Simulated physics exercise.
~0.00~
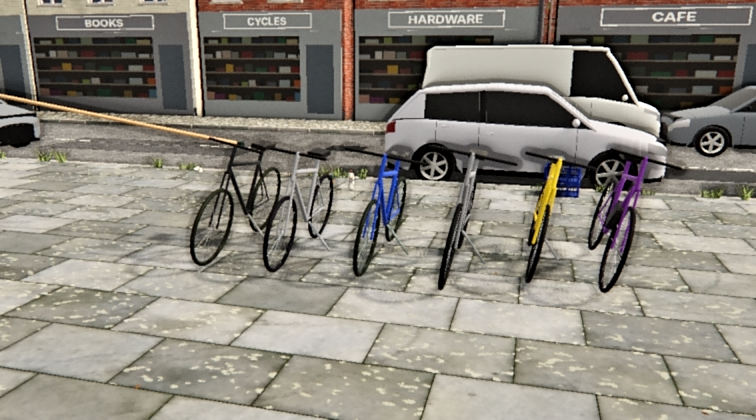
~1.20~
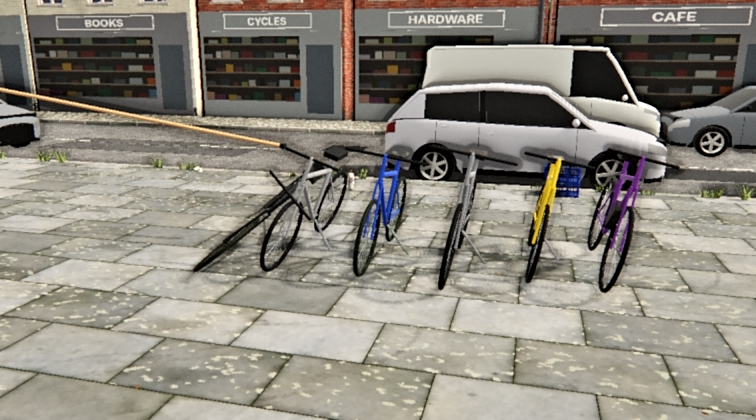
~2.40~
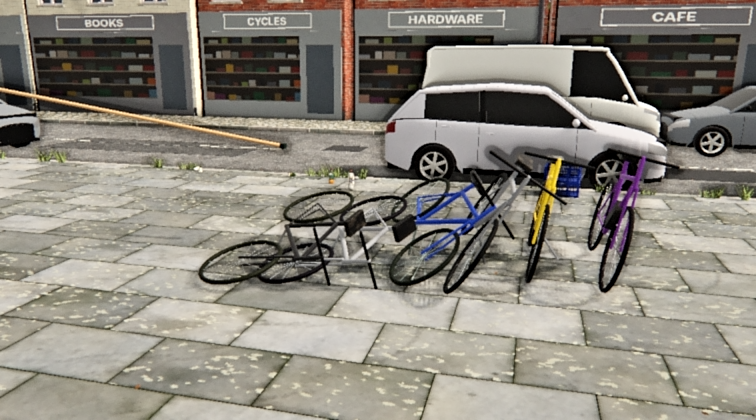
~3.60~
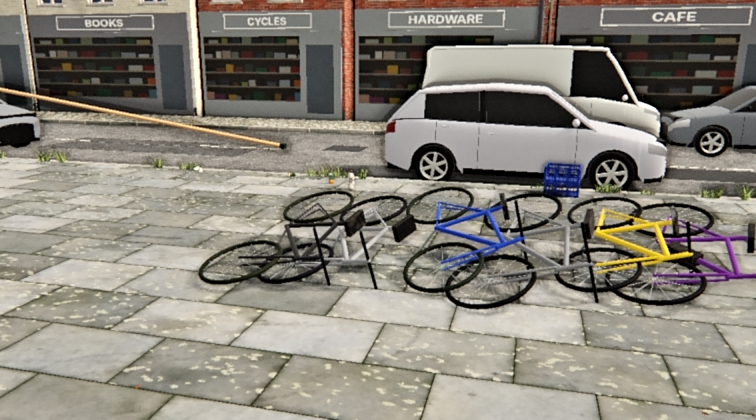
In the video, a pole pushes the leftmost of six bicycles parked in a row on a paved area, and it tips into its neighbour. The bicycles topple rightward one after another, the purple one last, until all six lie on the ground.
